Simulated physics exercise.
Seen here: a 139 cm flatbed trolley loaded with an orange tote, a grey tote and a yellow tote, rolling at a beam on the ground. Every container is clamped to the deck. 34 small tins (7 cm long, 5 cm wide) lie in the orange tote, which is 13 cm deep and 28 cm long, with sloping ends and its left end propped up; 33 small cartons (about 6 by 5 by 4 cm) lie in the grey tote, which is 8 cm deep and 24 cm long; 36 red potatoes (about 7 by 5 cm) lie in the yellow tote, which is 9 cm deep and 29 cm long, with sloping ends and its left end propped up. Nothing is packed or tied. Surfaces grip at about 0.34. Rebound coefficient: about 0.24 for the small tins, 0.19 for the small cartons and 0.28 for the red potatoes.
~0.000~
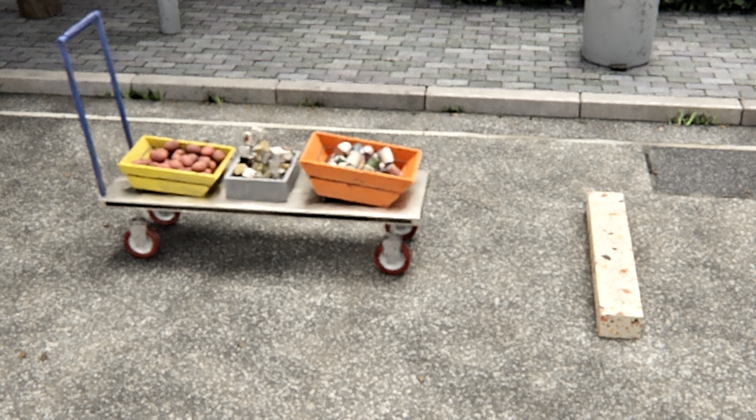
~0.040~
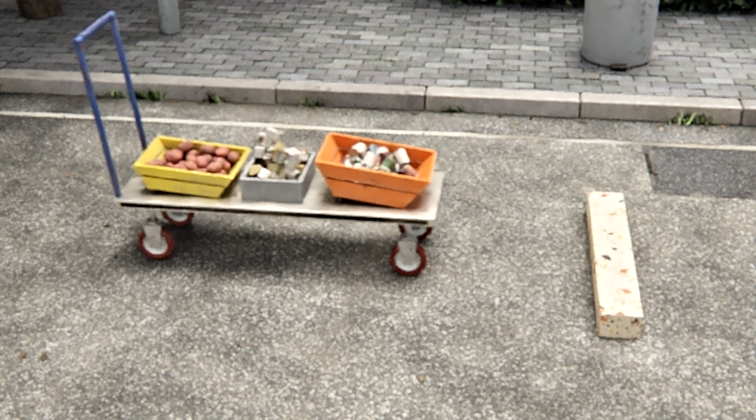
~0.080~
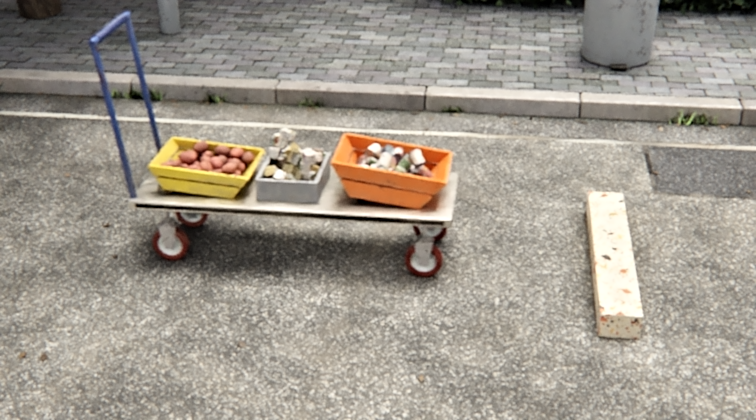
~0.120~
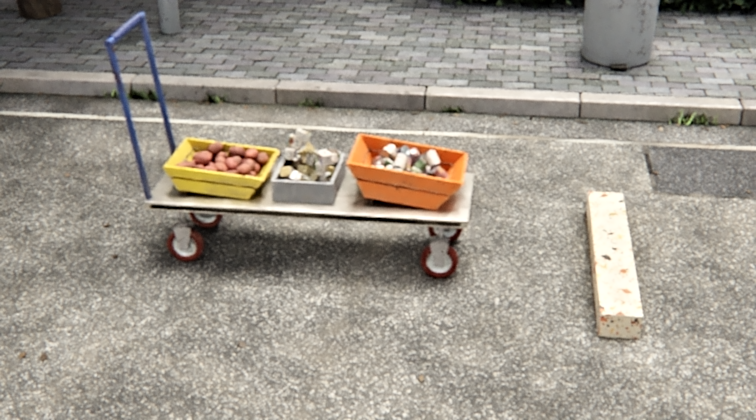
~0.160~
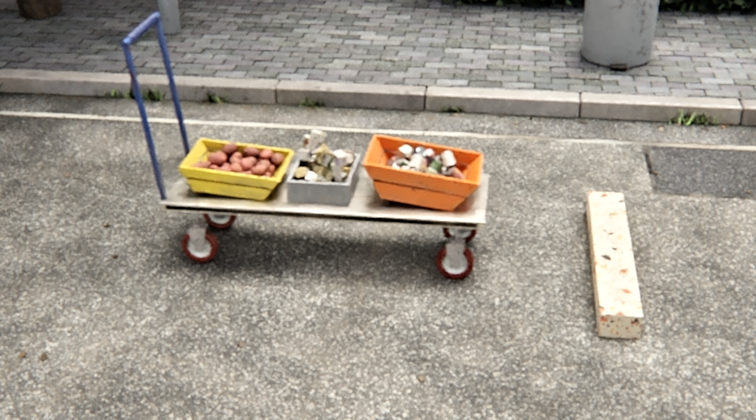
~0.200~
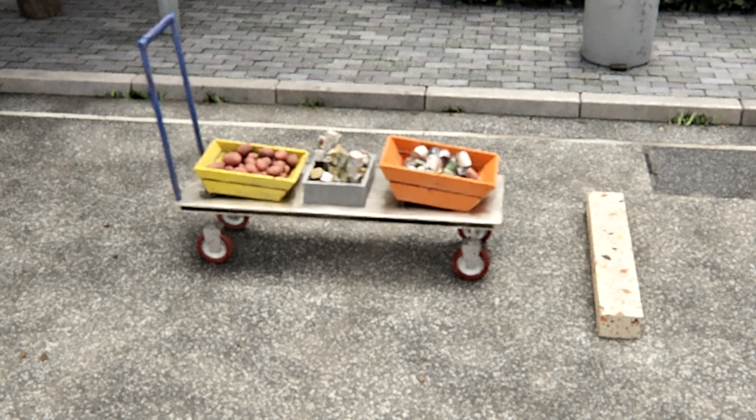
A flatbed trolley with a blue handle and red-rimmed wheels stands on grey asphalt beside a kerb and paved walkway, seen from slightly above and to the side. It carries a yellow tote of red potatoes at left, a grey tote of small cartons in the middle and an orange tote of small tins at right, while a pale speckled beam lies farther right. The trolley rolls steadily rightward, narrowing the gap to the motionless beam, as the camera stays still.
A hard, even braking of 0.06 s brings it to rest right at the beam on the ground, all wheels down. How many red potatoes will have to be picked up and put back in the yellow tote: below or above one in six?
It sheds less than a sixth of them.
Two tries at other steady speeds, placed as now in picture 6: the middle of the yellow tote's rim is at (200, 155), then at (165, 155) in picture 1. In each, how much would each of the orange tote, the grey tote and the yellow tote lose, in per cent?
Orange tote 0 then 10, grey tote 10 then 20, yellow tote 0 then 10 per cent.
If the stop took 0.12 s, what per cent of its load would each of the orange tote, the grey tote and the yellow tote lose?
In that case orange tote 0, grey tote 20, yellow tote 0 per cent.
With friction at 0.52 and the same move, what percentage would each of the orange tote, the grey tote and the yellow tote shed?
Then orange tote 10, grey tote 10, yellow tote 10 per cent.
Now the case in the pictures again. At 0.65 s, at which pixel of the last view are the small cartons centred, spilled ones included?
Near (449, 178).
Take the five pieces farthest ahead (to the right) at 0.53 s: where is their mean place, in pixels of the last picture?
Around (580, 179).
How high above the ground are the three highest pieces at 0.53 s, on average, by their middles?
Roughly 50 cm.
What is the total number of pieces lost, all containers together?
Roughly 10 in all.
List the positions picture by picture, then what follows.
In the first picture (we follow the rim corner now nearest the camera), yellow tote at (215, 176); orange tote at (412, 180); 78 cm still to roll; nothing out yet.
The second picture shows yellow tote at (230, 177); orange tote at (428, 181); 71 cm still to roll.
The third picture shows yellow tote at (246, 178); orange tote at (444, 182); 64 cm still to roll.
The fourth picture shows yellow tote at (261, 179); orange tote at (461, 183); 58 cm still to roll.
The fifth picture shows yellow tote at (277, 180); orange tote at (477, 184); 51 cm still to roll.
The sixth picture shows yellow tote at (292, 180); orange tote at (494, 184); 44 cm still to roll; nothing out yet.
After 0.43 s, it begins to slow.
After 0.53 s, 0 of 34 out of the orange tote, 3 of 33 out of the grey tote and 0 of 36 out of the yellow tote.
After 0.65 s, 0 of 34 out of the orange tote, 5 of 33 out of the grey tote and 2 of 36 out of the yellow tote.
After 0.88 s, 0 of 34 out of the orange tote, 6 of 33 out of the grey tote and 3 of 36 out of the yellow tote.
When it is over (at 1.39 s), 1 of 34 out of the orange tote, 6 of 33 out of the grey tote and 3 of 36 out of the yellow tote. Asked share, 3 of 36, 8 per cent.
